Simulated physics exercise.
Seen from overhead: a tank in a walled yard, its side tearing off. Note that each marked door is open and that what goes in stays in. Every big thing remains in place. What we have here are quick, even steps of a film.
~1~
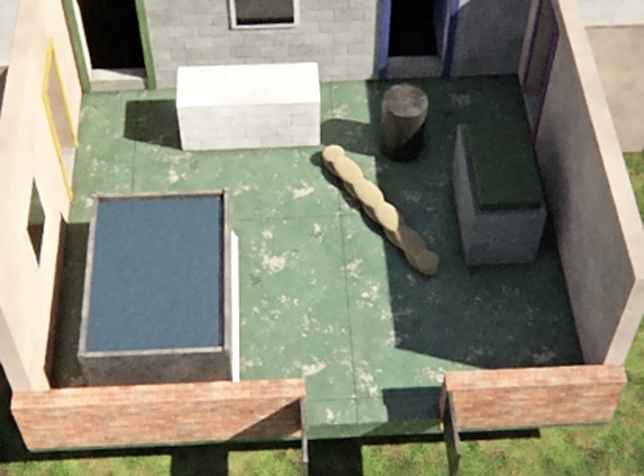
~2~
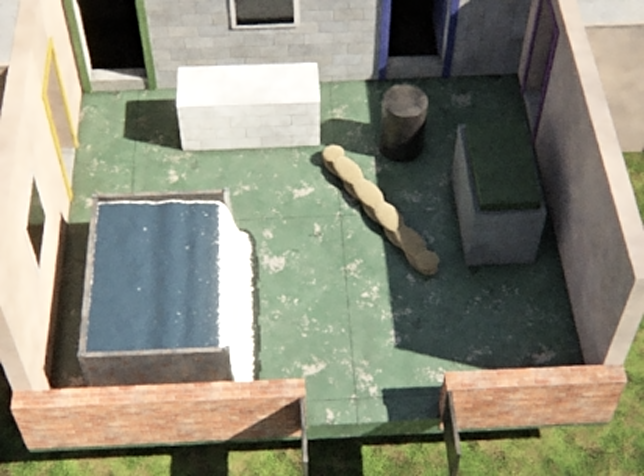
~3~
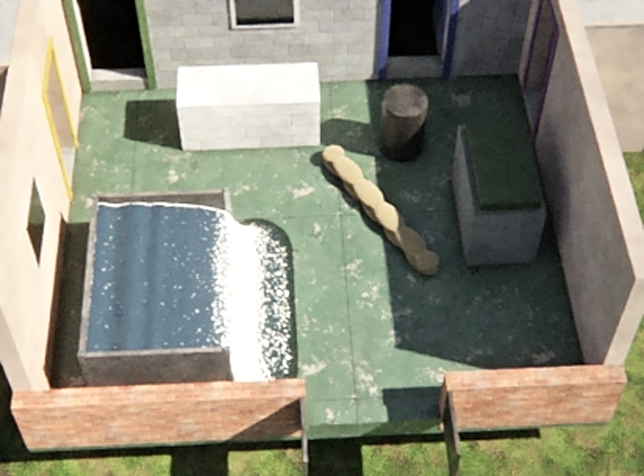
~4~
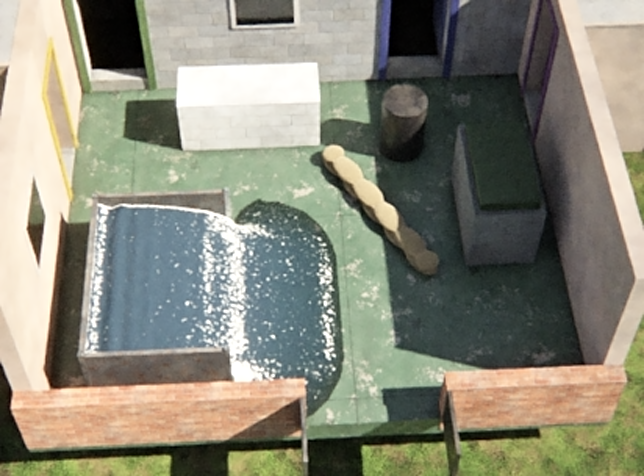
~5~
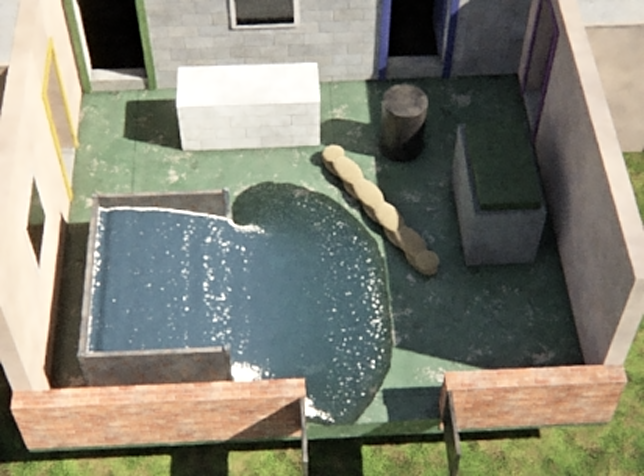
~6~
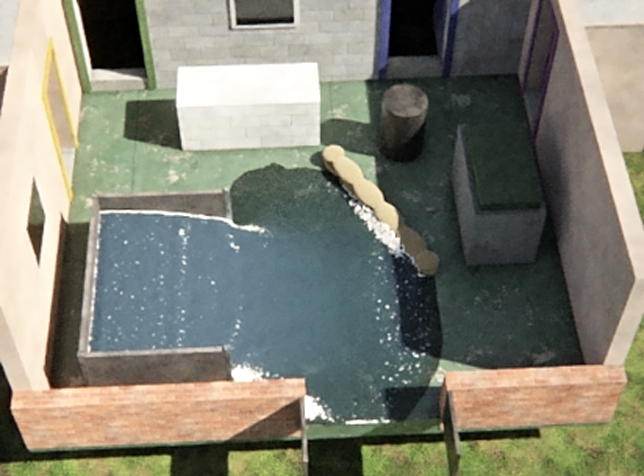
The clip shows an overhead view of a walled yard where water bursts from the right side of a tank, spreads rightward across the green floor, and reaches a lumpy tan barrier and the gap in the low brick wall.
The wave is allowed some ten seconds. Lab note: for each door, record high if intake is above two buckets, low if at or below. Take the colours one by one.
Purple door: Low; yellow door: High; blue door: Low; green door: Low.
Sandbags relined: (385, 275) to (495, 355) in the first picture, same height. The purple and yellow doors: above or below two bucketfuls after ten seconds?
The purple door breaks the threshold and the yellow door breaks the threshold.
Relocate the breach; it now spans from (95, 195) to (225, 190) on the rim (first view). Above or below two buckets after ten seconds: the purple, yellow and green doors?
Purple door: Crosses the line; yellow door: Crosses the line; green door: Crosses the line.
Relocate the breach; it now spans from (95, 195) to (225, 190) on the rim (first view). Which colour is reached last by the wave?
The purple one comes last.
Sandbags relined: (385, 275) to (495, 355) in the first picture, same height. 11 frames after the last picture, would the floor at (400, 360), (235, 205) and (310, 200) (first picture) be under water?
Sequence check: Soaked through / left alone / soaked through.
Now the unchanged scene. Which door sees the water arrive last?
Result: The green door.
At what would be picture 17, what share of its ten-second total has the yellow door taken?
I make it 0 per cent.
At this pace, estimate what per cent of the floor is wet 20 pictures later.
75 %.
A moment on, water covers 45 % of the floor; the purple door not reached, the yellow door not reached, the blue door not reached, the green door not reached.
Next, water covers 55 % of the floor; the purple door not reached, the yellow door not reached, the blue door not reached, the green door not reached.
Then, water covers 75 % of the floor; the purple door wet at the sill, nothing in, the yellow door not reached, the blue door wet at the sill, nothing in, the green door not reached.
Later, water covers 90 % of the floor; the purple door wet at the sill, nothing in, the yellow door over two buckets in, the blue door wet at the sill, nothing in, the green door wet at the sill, nothing in.
In the end, water covers 95 % of the floor; the purple door wet at the sill, nothing in, the yellow door far over two buckets in, the blue door wet at the sill, nothing in, the green door wet at the sill, nothing in.
